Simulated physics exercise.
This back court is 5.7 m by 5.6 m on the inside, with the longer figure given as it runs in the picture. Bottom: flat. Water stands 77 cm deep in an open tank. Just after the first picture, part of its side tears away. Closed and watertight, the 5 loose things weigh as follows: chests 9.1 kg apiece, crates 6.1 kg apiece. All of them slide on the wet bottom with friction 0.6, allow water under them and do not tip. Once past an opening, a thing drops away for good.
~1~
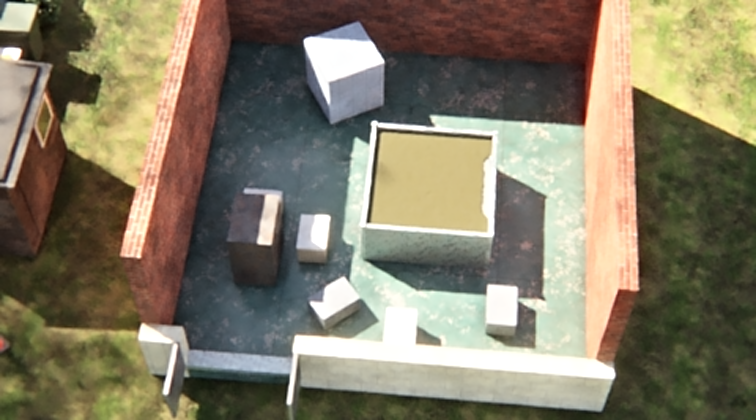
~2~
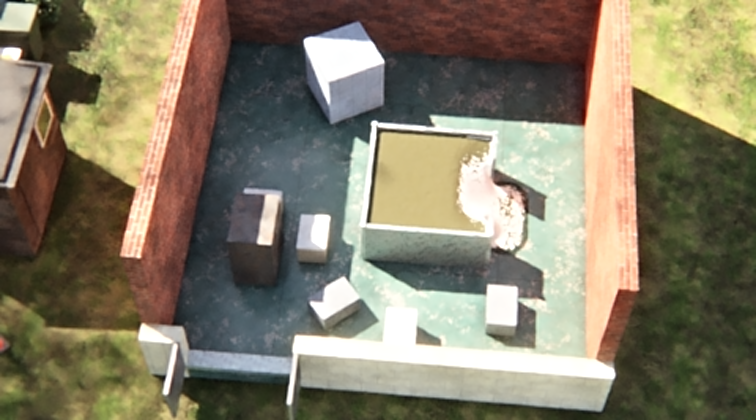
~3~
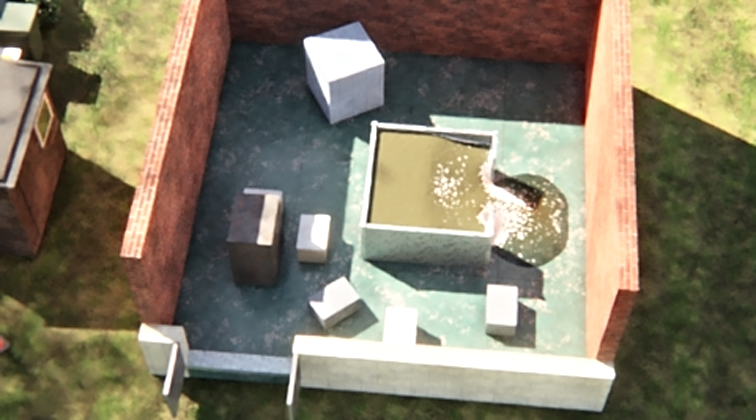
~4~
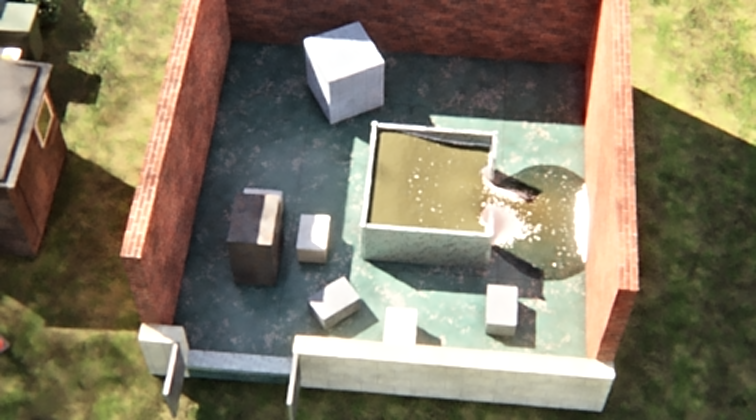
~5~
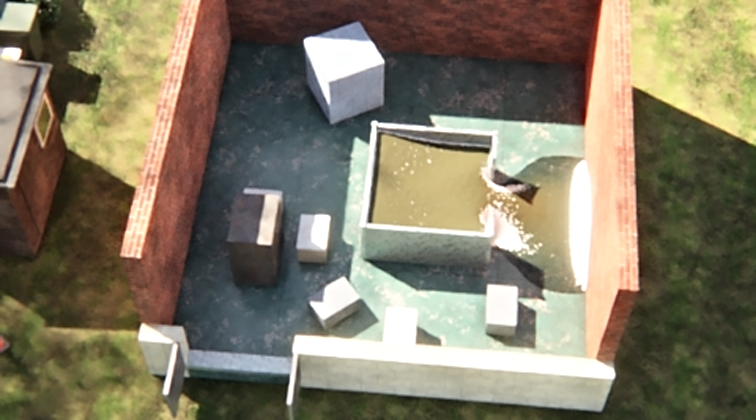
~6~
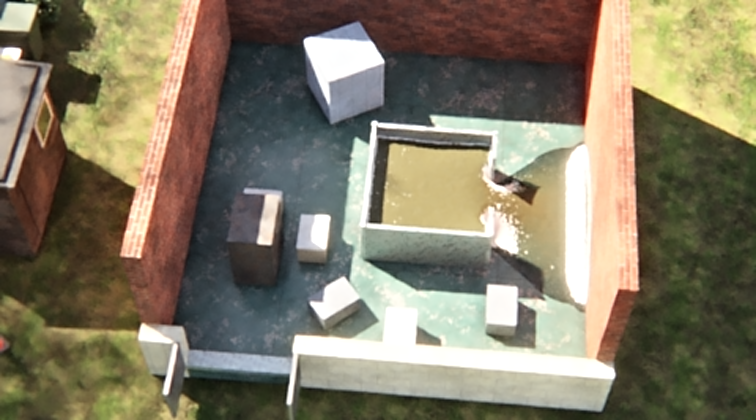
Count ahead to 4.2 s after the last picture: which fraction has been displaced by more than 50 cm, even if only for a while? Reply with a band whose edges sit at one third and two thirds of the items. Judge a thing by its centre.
Band: Two thirds or above.
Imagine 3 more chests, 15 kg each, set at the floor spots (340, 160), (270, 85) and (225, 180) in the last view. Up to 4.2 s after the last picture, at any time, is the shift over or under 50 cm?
The first comes out within the limit, the second within the limit, the third within the limit.
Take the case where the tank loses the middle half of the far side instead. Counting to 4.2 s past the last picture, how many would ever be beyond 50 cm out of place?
That would give 1.
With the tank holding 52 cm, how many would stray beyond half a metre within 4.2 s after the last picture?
So the tally would be 3.
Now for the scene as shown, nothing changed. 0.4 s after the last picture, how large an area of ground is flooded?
About 7.0 m2.
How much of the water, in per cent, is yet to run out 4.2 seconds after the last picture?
Remaining: Approx. 100 per cent.
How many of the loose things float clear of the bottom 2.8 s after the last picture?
1.
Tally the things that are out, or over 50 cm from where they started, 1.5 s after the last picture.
The number I get is 0.
Then, 0.4 s after the last picture 0 of 5 are over 50 cm from their spots; 0 afloat.
Then, 1.5 s after the last picture 0 of 5 are over 50 cm from their spots; 0 afloat.
Then, 2.8 s after the last picture 3 of 5 are over 50 cm from their spots; 1 afloat.
Then, 4.2 s after the last picture 4 of 5 are over 50 cm from their spots, and 4 have been at some point; 4 afloat.
